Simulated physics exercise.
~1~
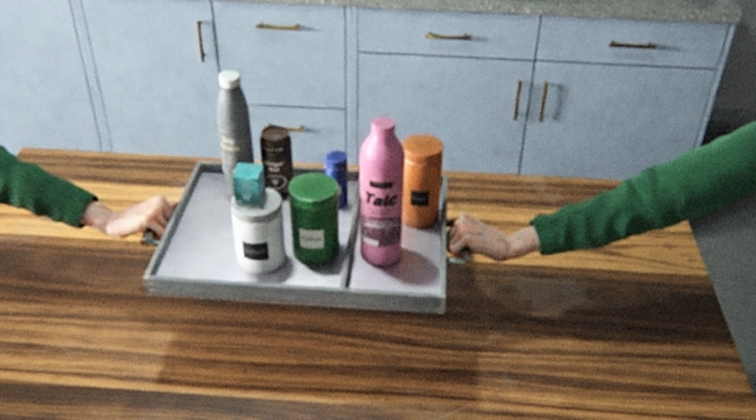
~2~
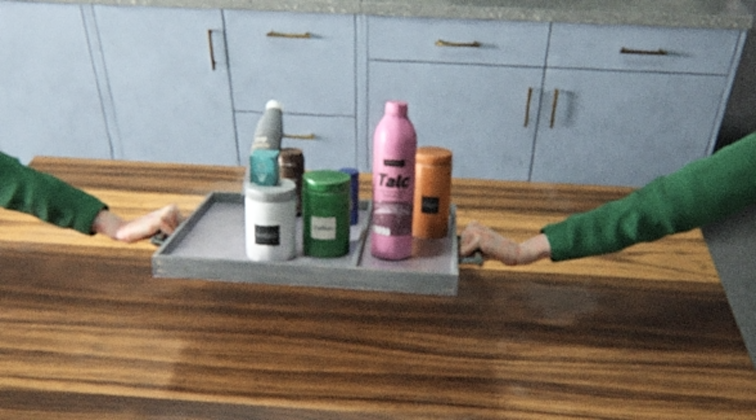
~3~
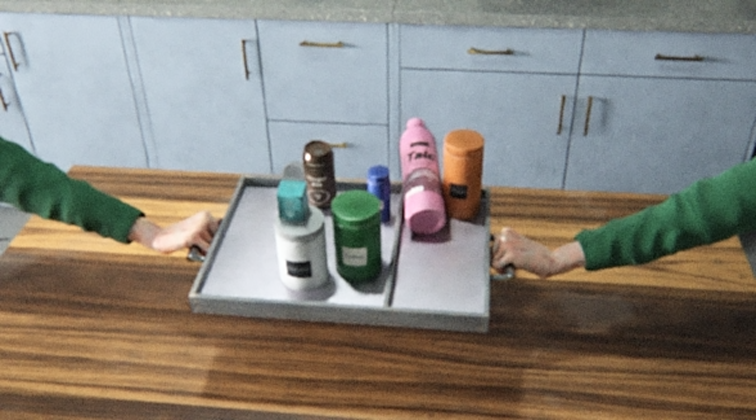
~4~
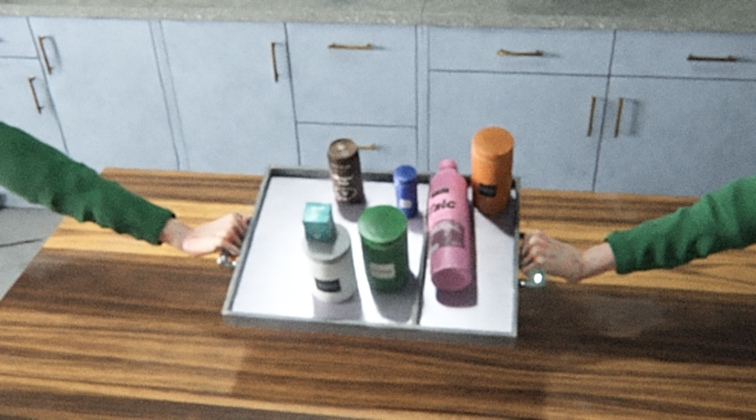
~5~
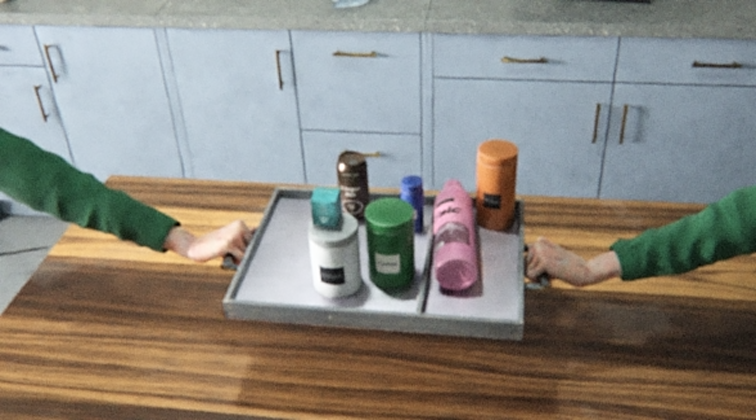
Pink talc bottle toppling and grey bottle vanishing from a tray as two hands tilt it, the other containers still standing.
